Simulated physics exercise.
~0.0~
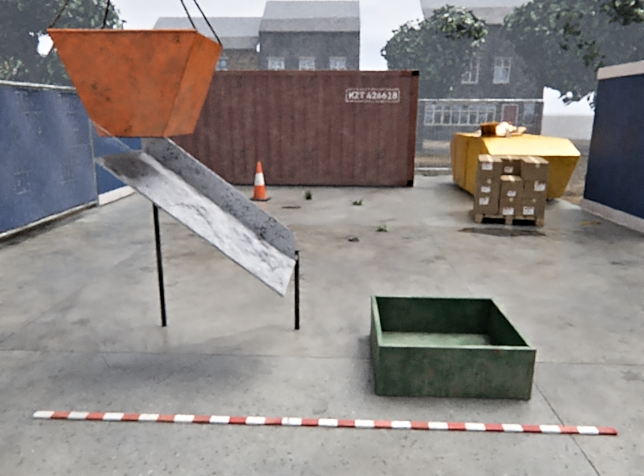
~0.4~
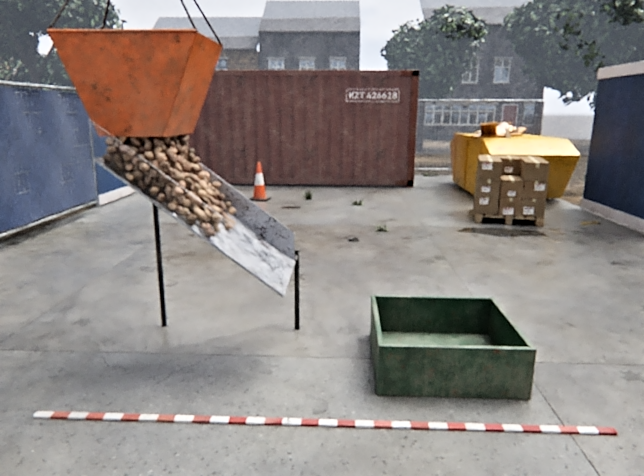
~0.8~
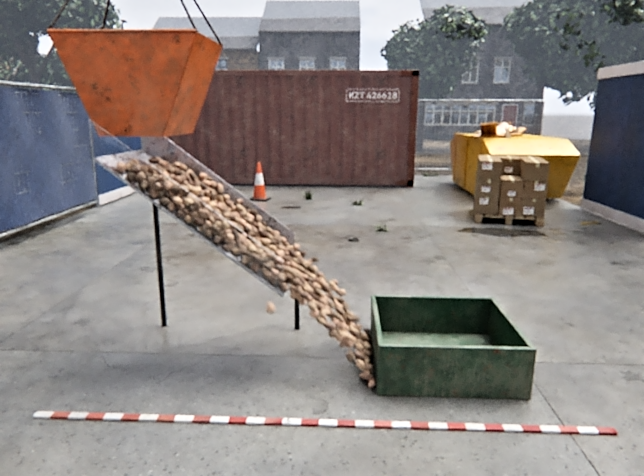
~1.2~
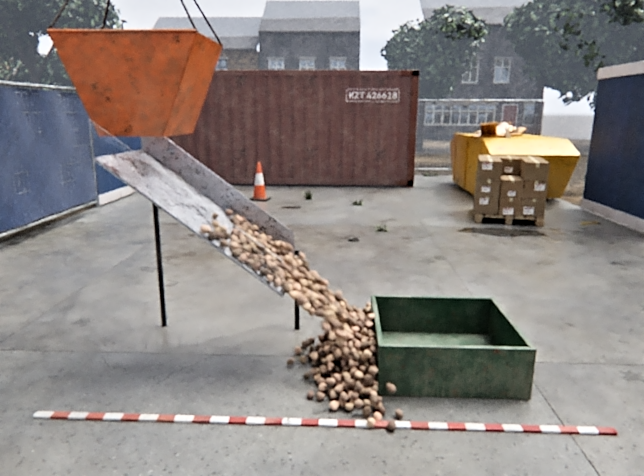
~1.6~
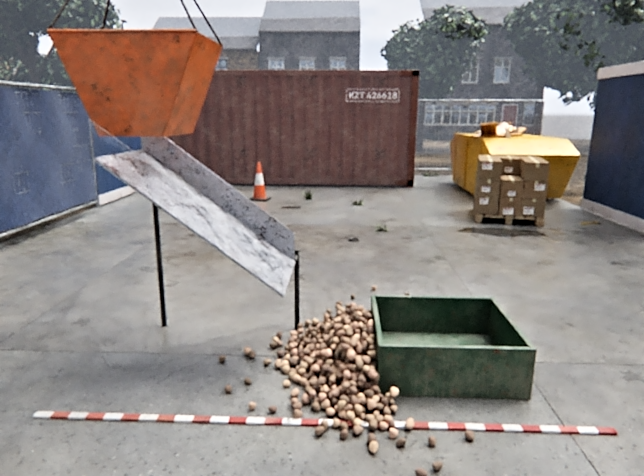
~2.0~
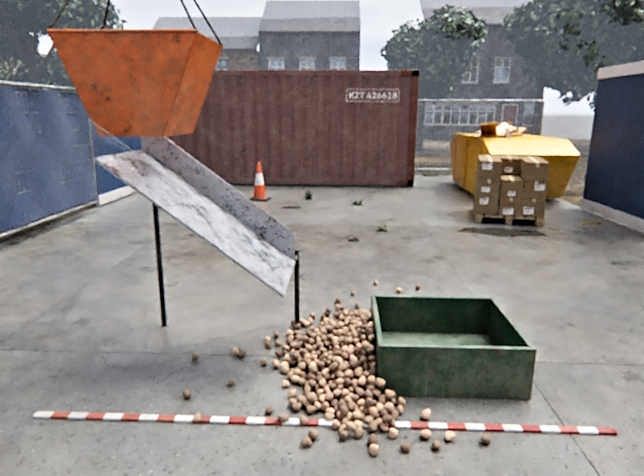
River cobbles drop from an orange hopper, slide down a steel chute and pile beside the green bin.
